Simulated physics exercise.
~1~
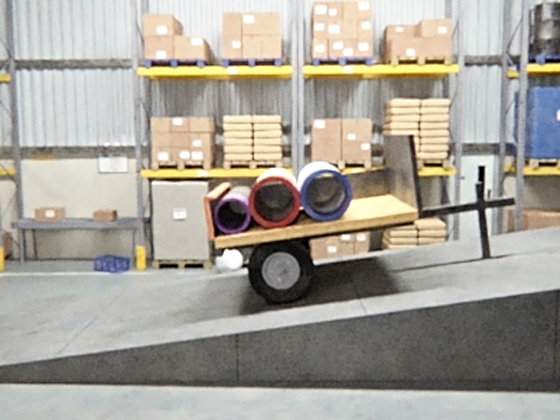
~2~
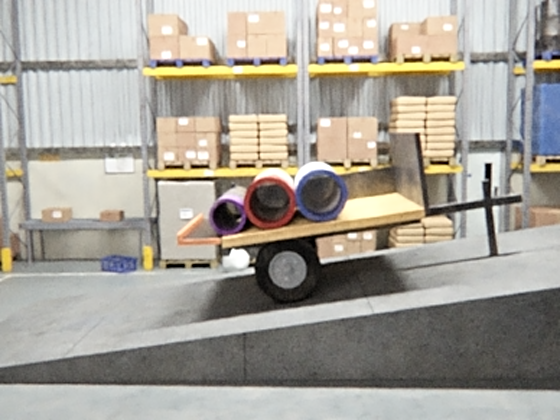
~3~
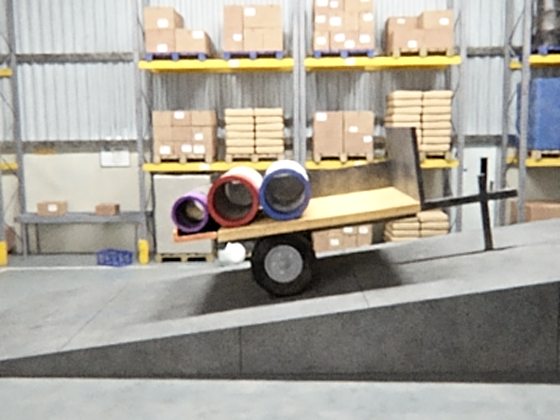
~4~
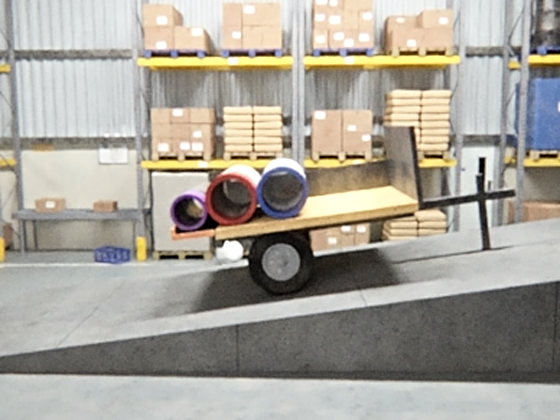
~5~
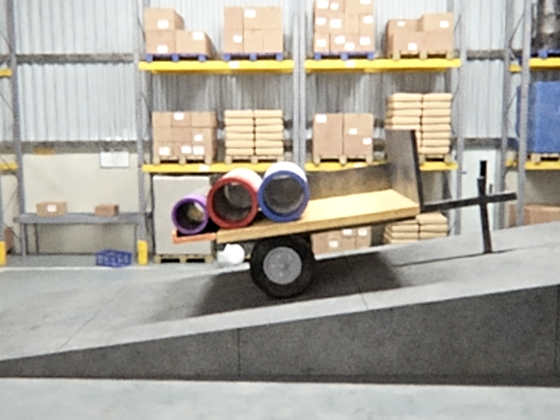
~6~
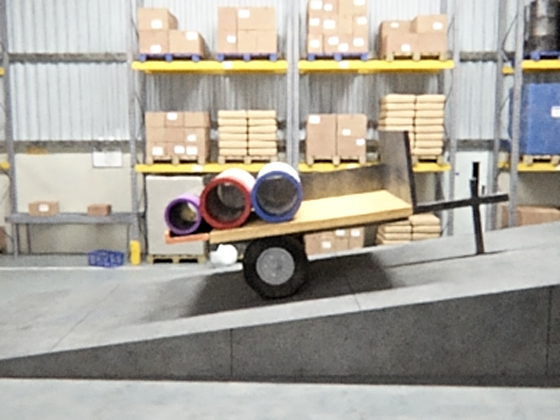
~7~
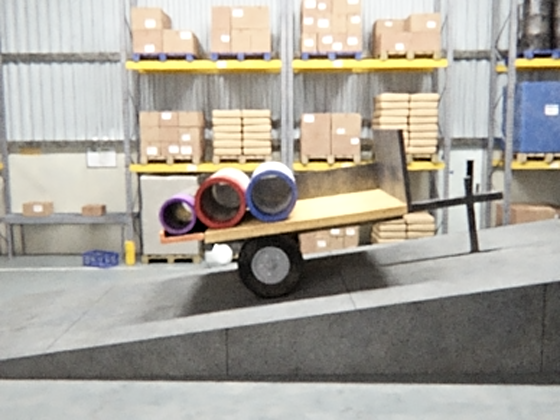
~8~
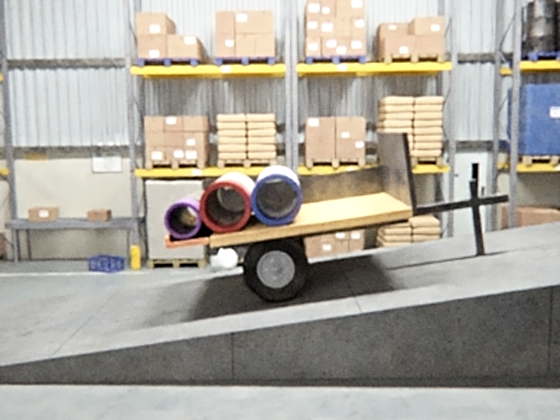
In a warehouse, a trailer stood on a ramp carrying three pipes with purple, red and blue ends as its tailgate dropped; they rolled a short way left, and the purple one stopped on the lowered gate while the other two stayed on the bed.
